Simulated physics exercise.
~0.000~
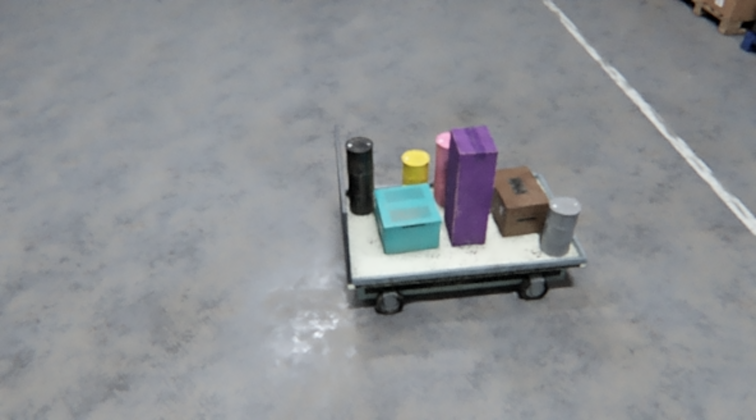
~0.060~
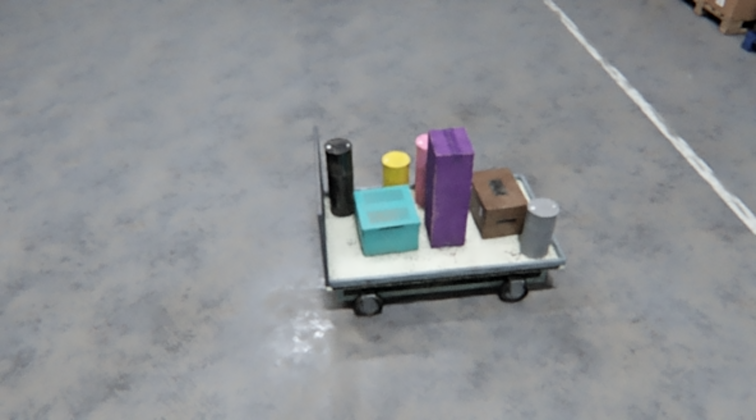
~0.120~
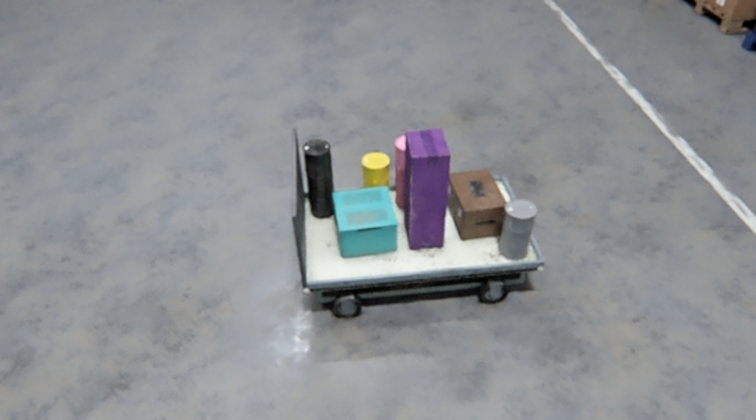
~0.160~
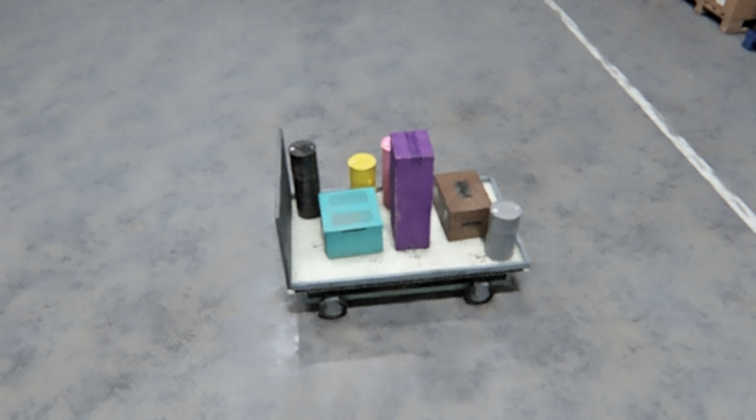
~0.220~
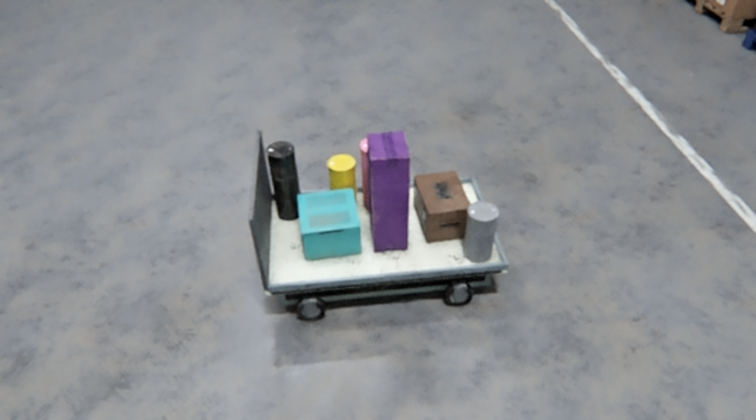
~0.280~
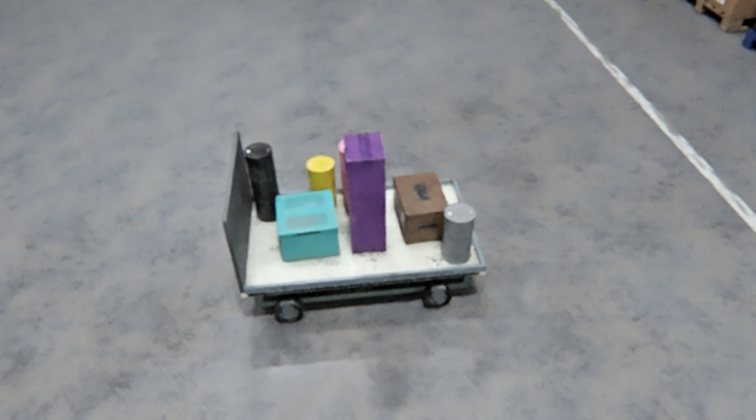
A flat cart with a tall board at its left end rolled steadily left across a grey floor, carrying a purple box, turquoise tote, brown toolbox and several canisters, which all stayed upright.
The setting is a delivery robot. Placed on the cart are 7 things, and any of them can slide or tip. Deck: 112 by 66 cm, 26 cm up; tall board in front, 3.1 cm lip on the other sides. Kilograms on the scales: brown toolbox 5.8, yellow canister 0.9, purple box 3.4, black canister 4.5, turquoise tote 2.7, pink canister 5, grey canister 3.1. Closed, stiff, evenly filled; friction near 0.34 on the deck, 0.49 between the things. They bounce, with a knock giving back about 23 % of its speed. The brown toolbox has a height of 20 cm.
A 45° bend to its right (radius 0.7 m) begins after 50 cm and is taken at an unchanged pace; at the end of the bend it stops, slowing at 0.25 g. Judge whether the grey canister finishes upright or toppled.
Toppled.
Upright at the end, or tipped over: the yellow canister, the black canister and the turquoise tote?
Final state - yellow canister: Goes over; black canister: Goes over; turquoise tote: Remains on its base.
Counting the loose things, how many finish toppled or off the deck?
Altogether, 4.
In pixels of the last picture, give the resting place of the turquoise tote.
Near (123, 116).
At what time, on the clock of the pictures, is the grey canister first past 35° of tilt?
Roughly at the 0.9 s mark.
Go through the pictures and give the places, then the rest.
In the first frame, cart has run 0 cm; grey canister (560, 227); brown toolbox (515, 201).
In the second frame, cart has run 11 cm; purple box (447, 190); black canister (341, 179).
In the third frame, cart has run 22 cm; turquoise tote (365, 222).
In the fourth frame, cart has run 29 cm; brown toolbox (462, 205); yellow canister (363, 182).
In the fifth frame, cart has run 40 cm; purple box (388, 194); black canister (285, 182).
In the sixth frame, cart has run 50 cm; grey canister (458, 234); turquoise tote (308, 226).
After 0.58 s, cart has run 104 cm, turned 32°; grey canister leaning 3° near (320, 238); black canister leaning 13°; yellow canister leaning 7°.
After 0.98 s, cart has run 170 cm, turned 45°; black canister now off the deck; grey canister leaning 62° near (186, 187); yellow canister on its side.
After 1.38 s, cart has run 200 cm, turned 45°; grey canister now off the deck; yellow canister on its side; pink canister on its side.
At rest (4.3 s), off the deck and tipped over, black canister and grey canister; tipped over on the cart, yellow canister and pink canister; not toppled but over 10 cm from the start, purple box and turquoise tote; the last one in place, give or take 10 cm. In the last view, grey canister near (83, 182).
